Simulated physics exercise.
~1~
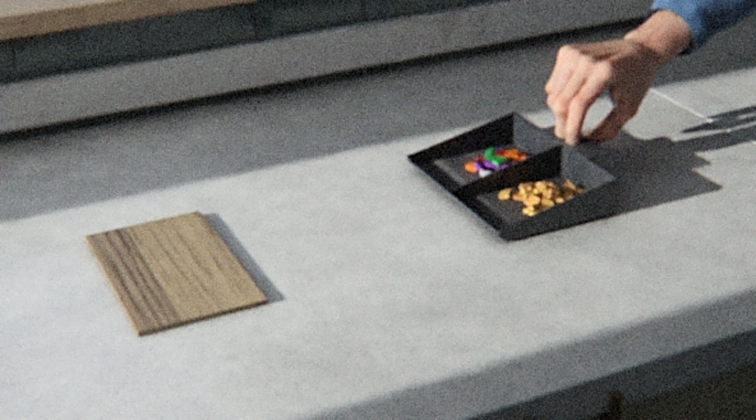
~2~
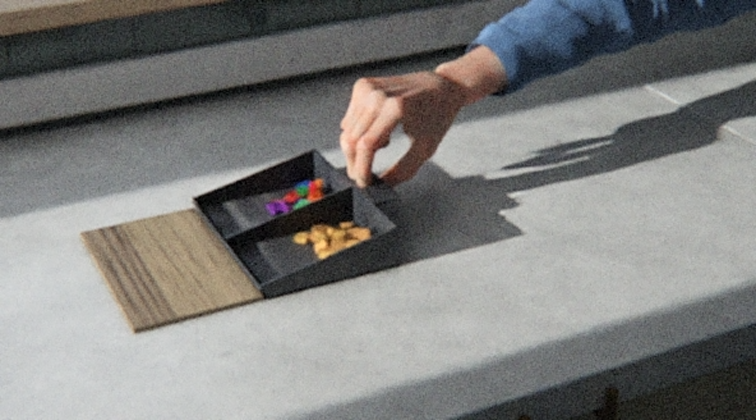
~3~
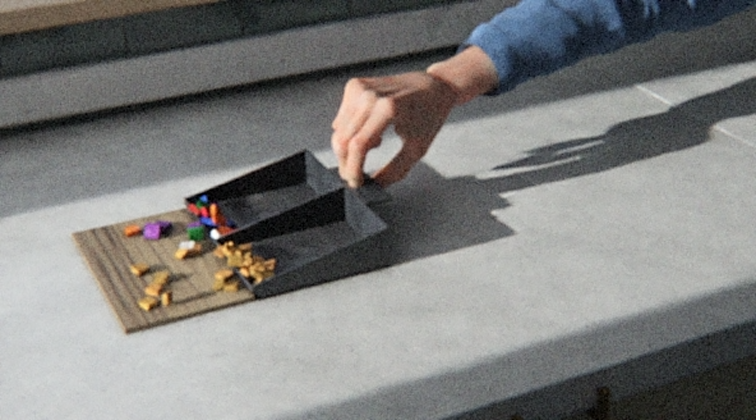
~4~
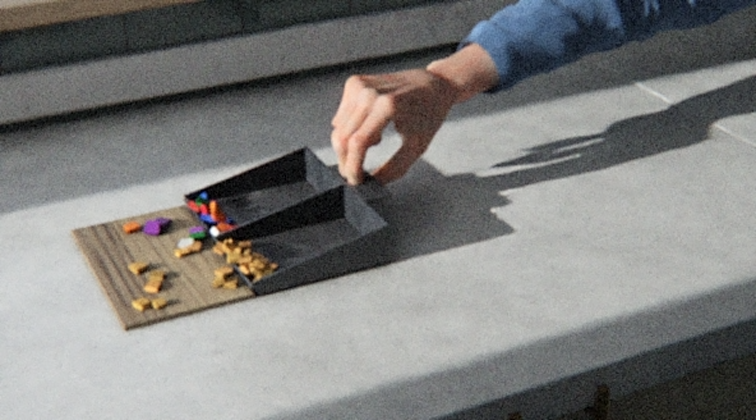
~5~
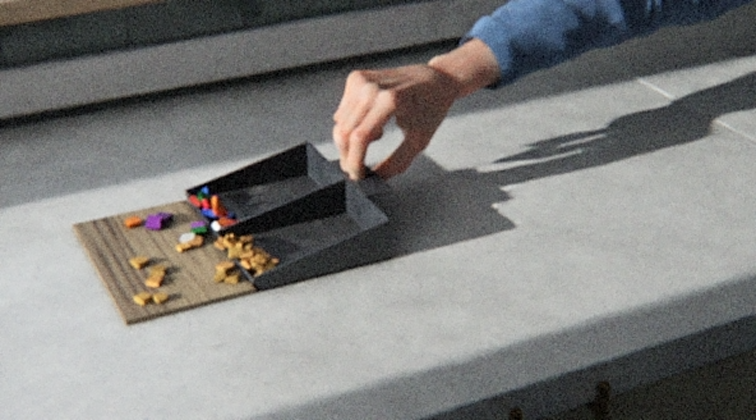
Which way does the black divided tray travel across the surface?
It travels to the left, toward the wooden board.
A black divided tray, held at its back end by a hand in a blue sleeve, slides left across a pale grey surface toward a flat wooden board. Its front section carries a handful of golden pieces, and its back section holds a small mix of brightly coloured ones. The tray reaches the board and stops against its edge, and both handfuls shoot forward over the low front rim. Some pieces of each scatter onto the wood, while the rest bunch up near the rim. At the end everything lies still, with the hand still at the back of the tray.
